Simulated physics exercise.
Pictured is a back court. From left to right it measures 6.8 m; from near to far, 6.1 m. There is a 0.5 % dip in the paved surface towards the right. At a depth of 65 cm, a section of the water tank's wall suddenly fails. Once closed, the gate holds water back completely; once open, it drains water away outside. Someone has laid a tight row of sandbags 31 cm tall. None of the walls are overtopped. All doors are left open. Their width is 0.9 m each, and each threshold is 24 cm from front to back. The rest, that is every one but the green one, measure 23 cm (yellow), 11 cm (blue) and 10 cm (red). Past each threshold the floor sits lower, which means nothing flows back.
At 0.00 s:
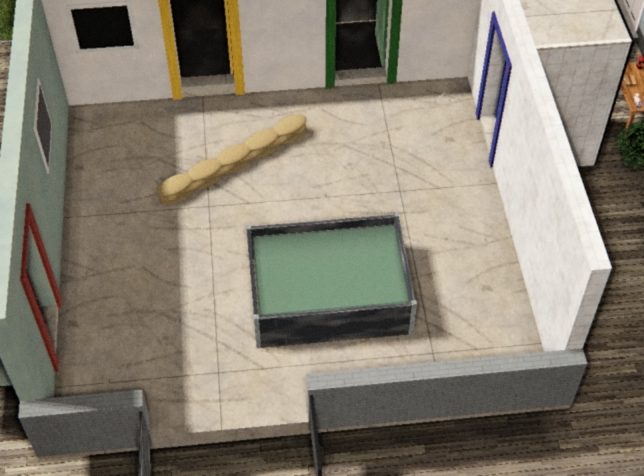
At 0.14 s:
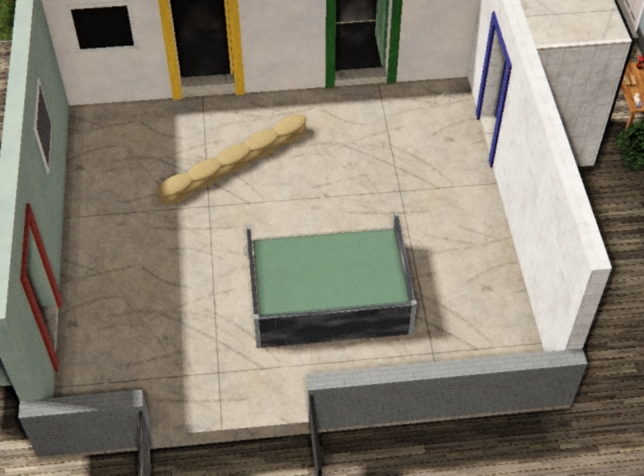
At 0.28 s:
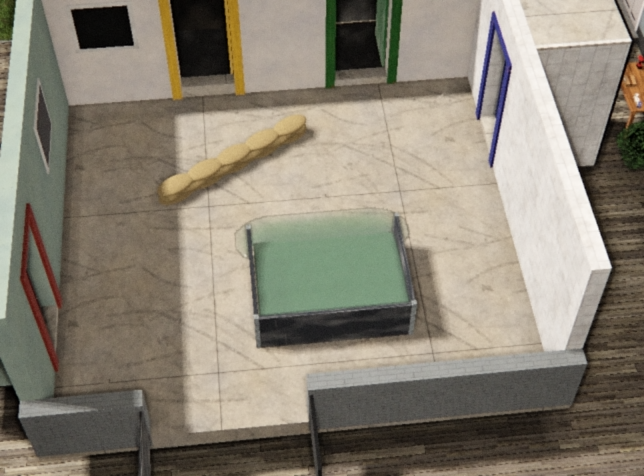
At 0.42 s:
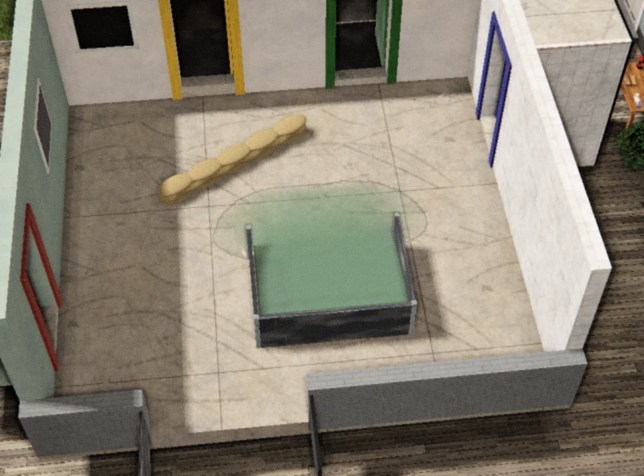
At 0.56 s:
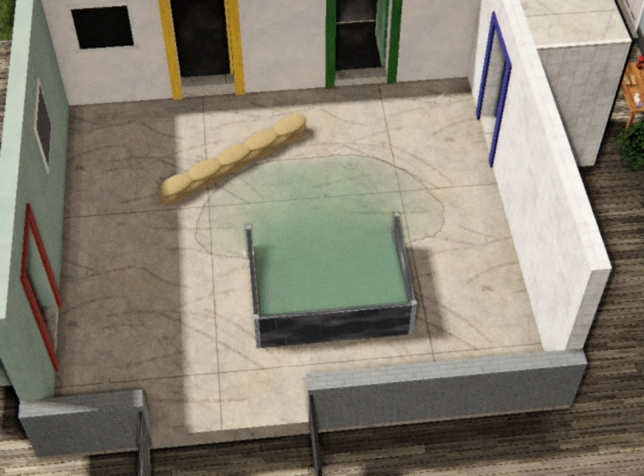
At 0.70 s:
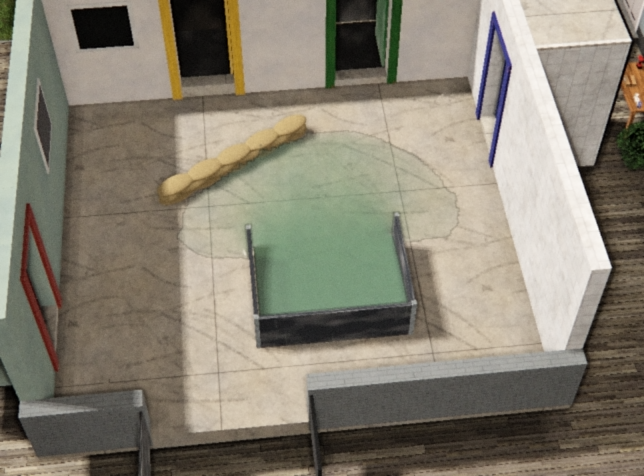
In this clip, the far side of a rectangular water tank in a walled court opens, and green-tinted water pours out, spreading across the paved floor in a widening rounded sheet toward the row of tan sandbags.
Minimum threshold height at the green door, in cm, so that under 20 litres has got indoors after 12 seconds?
Approx. 28 cm.
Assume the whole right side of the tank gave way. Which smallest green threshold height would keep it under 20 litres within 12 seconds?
Then something near 9.0 cm.
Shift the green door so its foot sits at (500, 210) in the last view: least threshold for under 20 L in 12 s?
About 5.0 cm.
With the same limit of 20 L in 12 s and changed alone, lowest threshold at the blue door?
Roughly 12.5 cm at the blue door.
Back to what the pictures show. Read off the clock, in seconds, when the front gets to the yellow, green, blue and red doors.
Yellow 2.0 s, green 1.1 s, blue 1.6 s, red 3.4 s.
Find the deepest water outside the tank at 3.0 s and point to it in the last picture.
Check close to (462, 83).
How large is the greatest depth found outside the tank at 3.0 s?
I'd estimate roughly 38 cm.
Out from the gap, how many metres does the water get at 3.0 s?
The front sits around 4.4 m out.
After 1.4 s water covers 30 % of the floor, deepest (39 cm) near (301, 141); 28 cm at the green door, 6 litres in over its 14 cm threshold.
After 3.0 s water covers 45 % of the floor, deepest (38 cm) near (462, 83); 21 cm at the green door, 135 litres in over its 14 cm threshold.
After 12.0 s water covers 95 % of the floor, deepest (8 cm) near (518, 386); 4 cm at the green door, 152 litres in over its 14 cm threshold.
At the green door as built, the water arrived by 1.1 s and peaked near 33 cm at 1.8 s.
Run again over the same 12 s with other heights there, 44 litres in over 23.5 cm, 7 litres over 32 cm. The limit of 20 litres is kept from about 28 cm up.
